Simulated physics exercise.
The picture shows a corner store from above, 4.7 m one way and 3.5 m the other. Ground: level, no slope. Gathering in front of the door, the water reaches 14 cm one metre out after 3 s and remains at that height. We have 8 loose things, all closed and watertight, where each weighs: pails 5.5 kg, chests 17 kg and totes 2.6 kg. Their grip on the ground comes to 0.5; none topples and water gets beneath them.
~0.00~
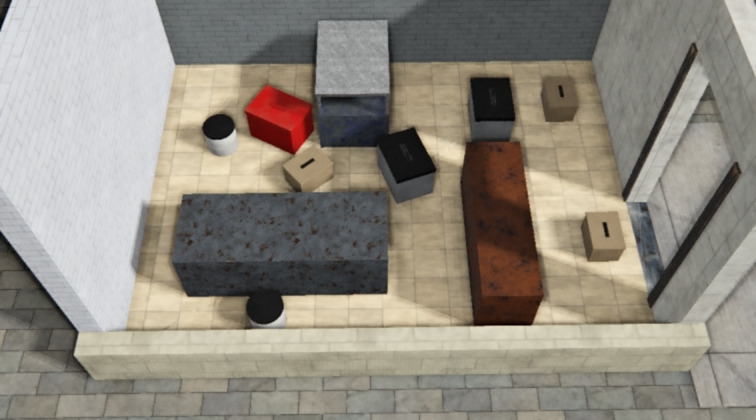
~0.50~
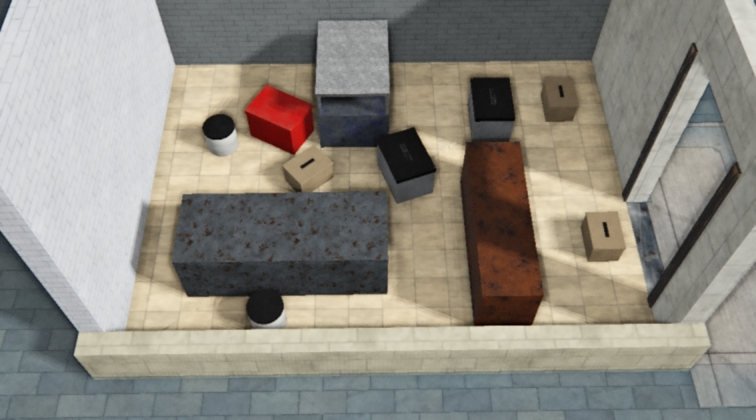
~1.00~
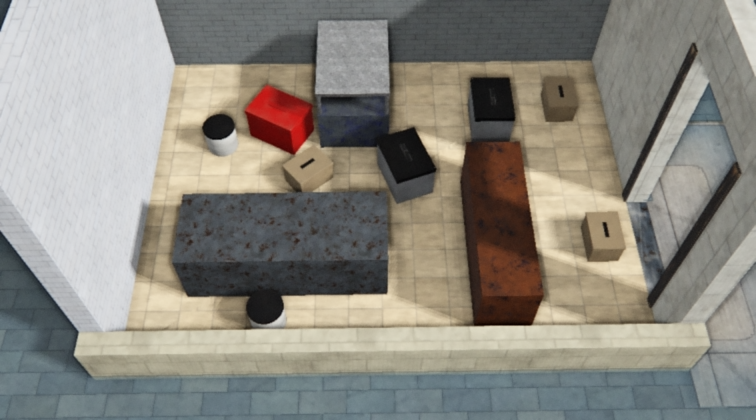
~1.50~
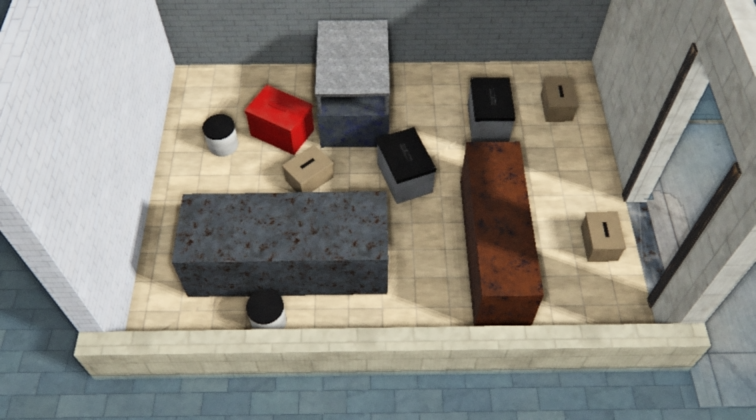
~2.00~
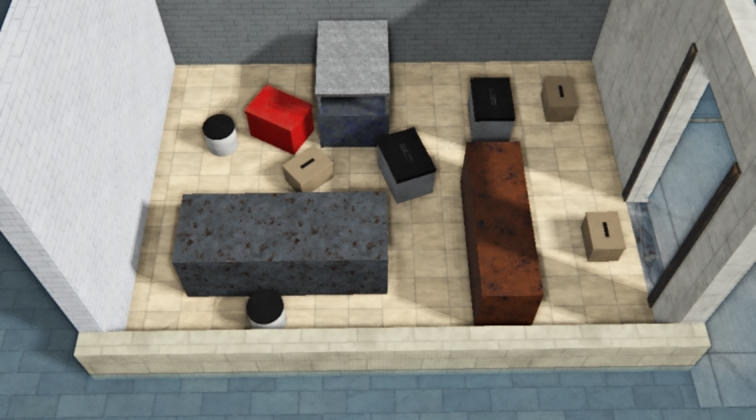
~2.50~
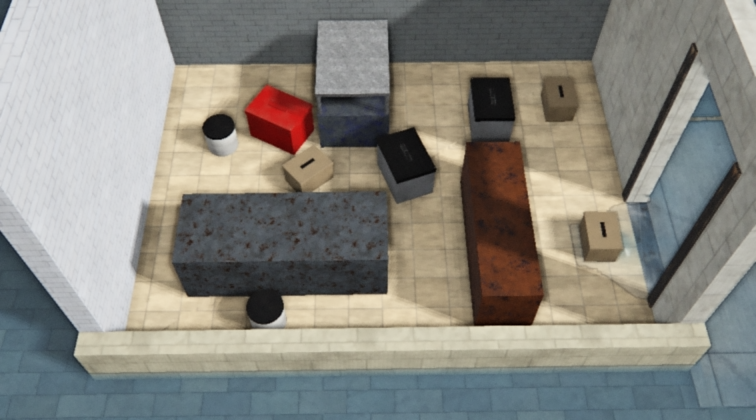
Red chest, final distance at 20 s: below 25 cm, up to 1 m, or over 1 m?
I reckon it won't go anywhere much.
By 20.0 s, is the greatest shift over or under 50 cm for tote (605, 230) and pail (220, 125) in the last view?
In that order: Beyond and within.
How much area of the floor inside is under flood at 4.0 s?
Wet area: Approx. 2.5 m2.
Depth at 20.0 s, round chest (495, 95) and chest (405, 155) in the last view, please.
11 and 9 cm.
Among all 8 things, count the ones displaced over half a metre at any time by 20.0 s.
Result: 6.
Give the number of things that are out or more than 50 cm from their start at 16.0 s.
By that time the total stands at 3.
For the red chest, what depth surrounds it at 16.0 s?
3 cm, roughly.
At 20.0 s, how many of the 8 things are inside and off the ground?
At that time, 6.
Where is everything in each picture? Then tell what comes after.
The red chest at (278, 107), on the bottom; water covers 0.0 m2; 0 of 8 have shifted, in the first frame.
The red chest at (278, 107) rests on the ground; 0.0 m2 under water; 0 of 8 have shifted, in the second frame.
The red chest at (278, 107) rests on the ground; 0.0 m2 under water; 0 of 8 have shifted, in the third frame.
The red chest at (278, 107) rests on the ground; water covers 0.0 m2; 0 of 8 have shifted, in the fourth frame.
The red chest at (278, 107) rests on the ground; 0.0 m2 under water; 0 of 8 have shifted, in the fifth frame.
The red chest at (278, 107), on the bottom; 0.3 m2 under water; 0 of 8 have shifted, in the sixth frame.
After 4.0 s the red chest is near (278, 107), 0.0 m from its start, aground; 1 afloat.
After 9.0 s the red chest is near (278, 107), 0.0 m from its start, aground; 2 afloat.
After 16.0 s the red chest is near (278, 107), 0.0 m from its start, aground; 4 afloat.
After 20.0 s the red chest is near (278, 107), 0.0 m from its start, aground; 6 afloat.
